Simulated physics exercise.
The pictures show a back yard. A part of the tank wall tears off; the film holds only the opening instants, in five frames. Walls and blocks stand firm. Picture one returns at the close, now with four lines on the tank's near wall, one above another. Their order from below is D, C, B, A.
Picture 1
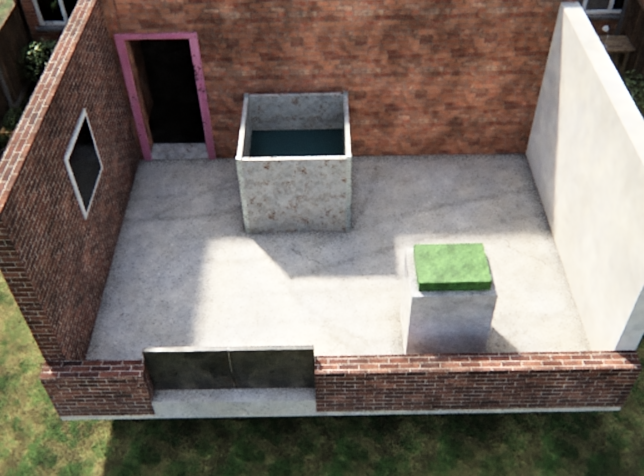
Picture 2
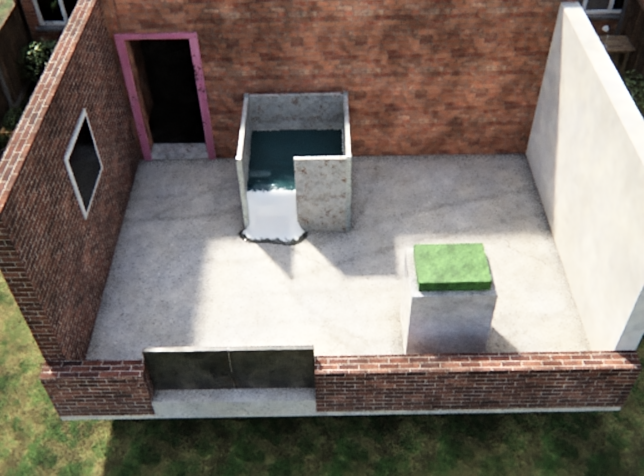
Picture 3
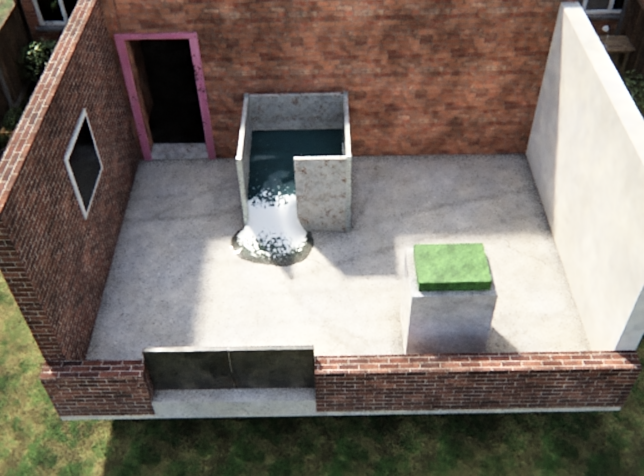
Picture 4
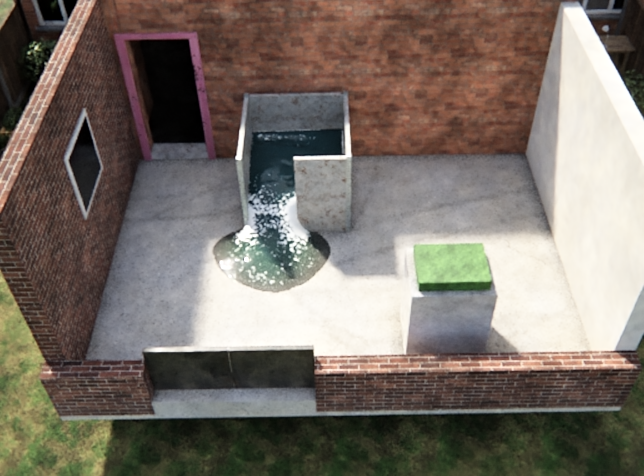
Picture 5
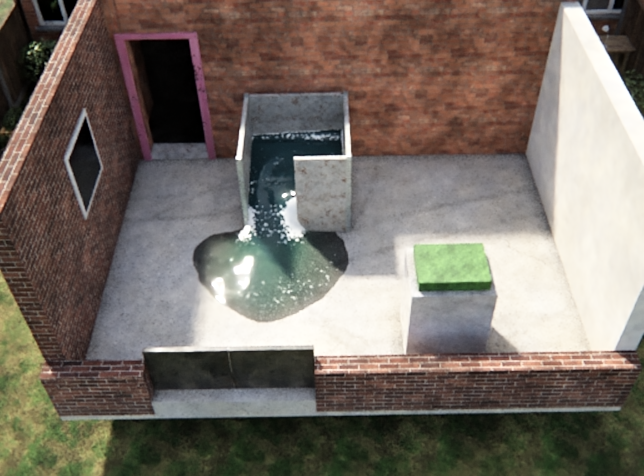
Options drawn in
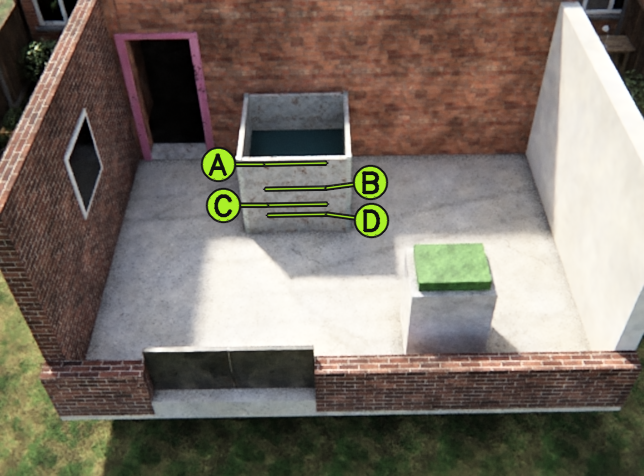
In a back yard walled mostly in brick, a square concrete tank of still water stands near a pink doorway. A section of its front opens, and water pours through the gap, foaming onto the paving. The flow spreads forward and sideways into a widening, rounded dark puddle.
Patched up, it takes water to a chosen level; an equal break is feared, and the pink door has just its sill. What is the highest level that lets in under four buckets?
Go for B.
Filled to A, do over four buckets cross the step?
Yes, that goes wrong.
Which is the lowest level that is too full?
That would be A.
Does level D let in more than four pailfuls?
No, that is safe.
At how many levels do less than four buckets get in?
Three of the four.
In lime, A at (294, 163); B at (295, 188); C at (296, 204); D at (297, 214); from the bottom up D, C, B, A.
For level A, about 7 bucketfuls get in.
For level B, a splash gets over, under a bucket.
For level C, nothing gets over.
For level D, nothing gets over.
